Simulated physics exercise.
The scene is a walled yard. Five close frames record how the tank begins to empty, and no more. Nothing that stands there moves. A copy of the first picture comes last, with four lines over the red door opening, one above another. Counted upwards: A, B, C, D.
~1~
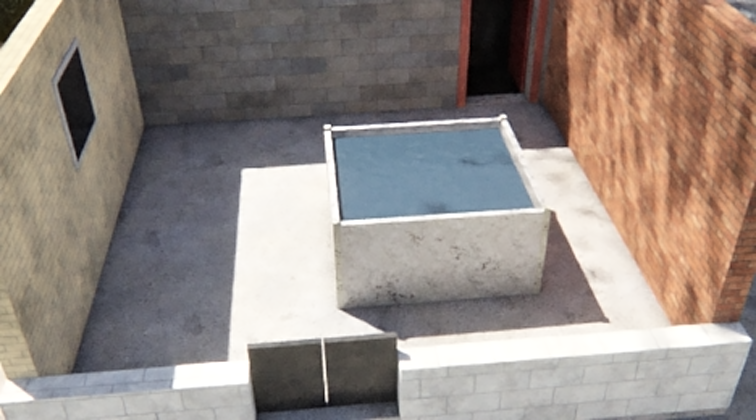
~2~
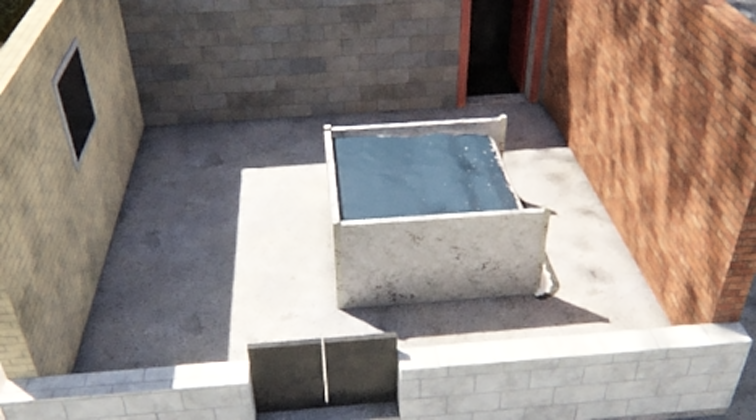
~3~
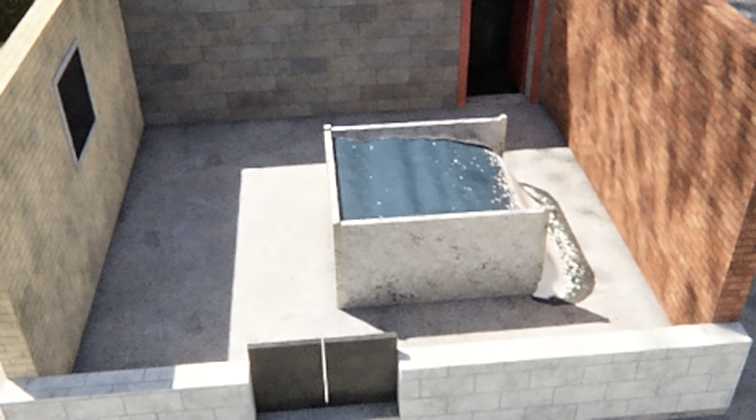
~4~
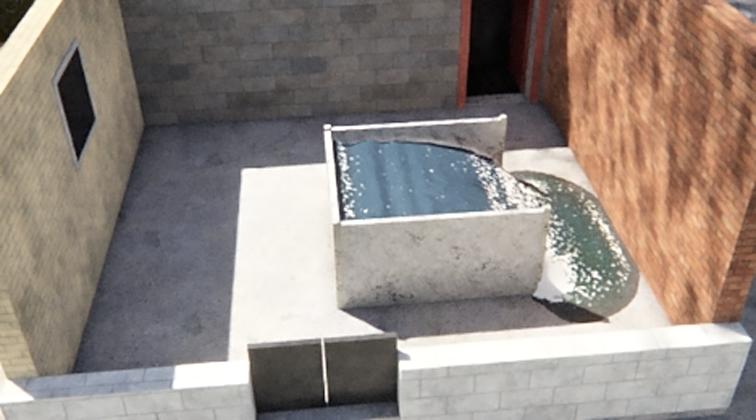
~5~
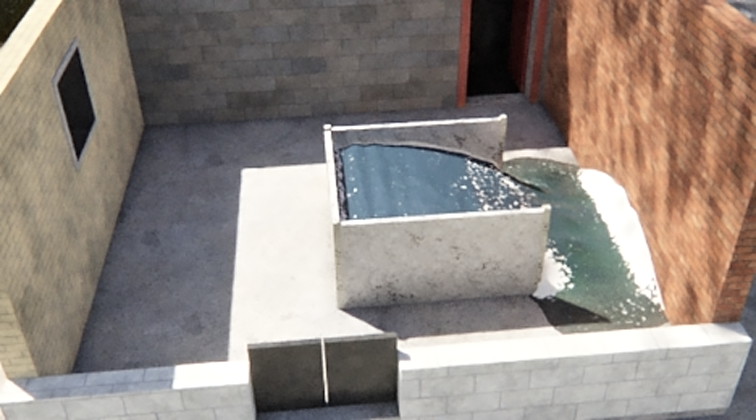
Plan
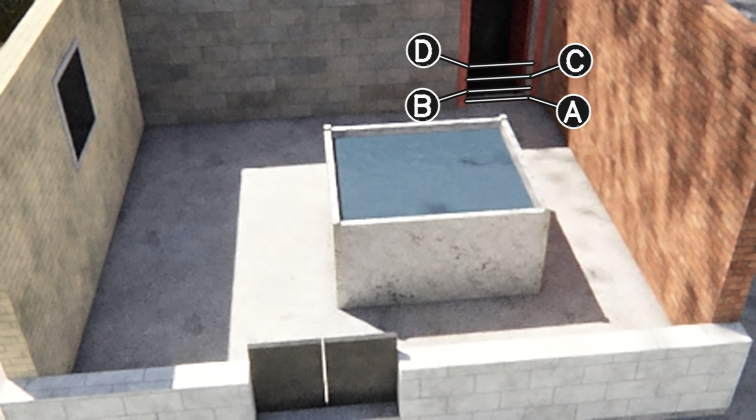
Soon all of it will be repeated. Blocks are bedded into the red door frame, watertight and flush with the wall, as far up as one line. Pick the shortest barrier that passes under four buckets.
That is line C.
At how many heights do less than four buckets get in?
Two of the four.
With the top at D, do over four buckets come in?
No, not at all.
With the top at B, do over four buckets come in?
Yes.
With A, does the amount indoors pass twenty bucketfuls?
Yes, it does.
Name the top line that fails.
It is B.
In white, A at (497, 99); B at (498, 89); C at (499, 77); D at (500, 64); from the bottom up A, B, C, D.
With A, dozens of bucketfuls pour in.
With B, about 14 bucketfuls get in.
With C, a bucket or two gets in.
With D, nothing gets over.
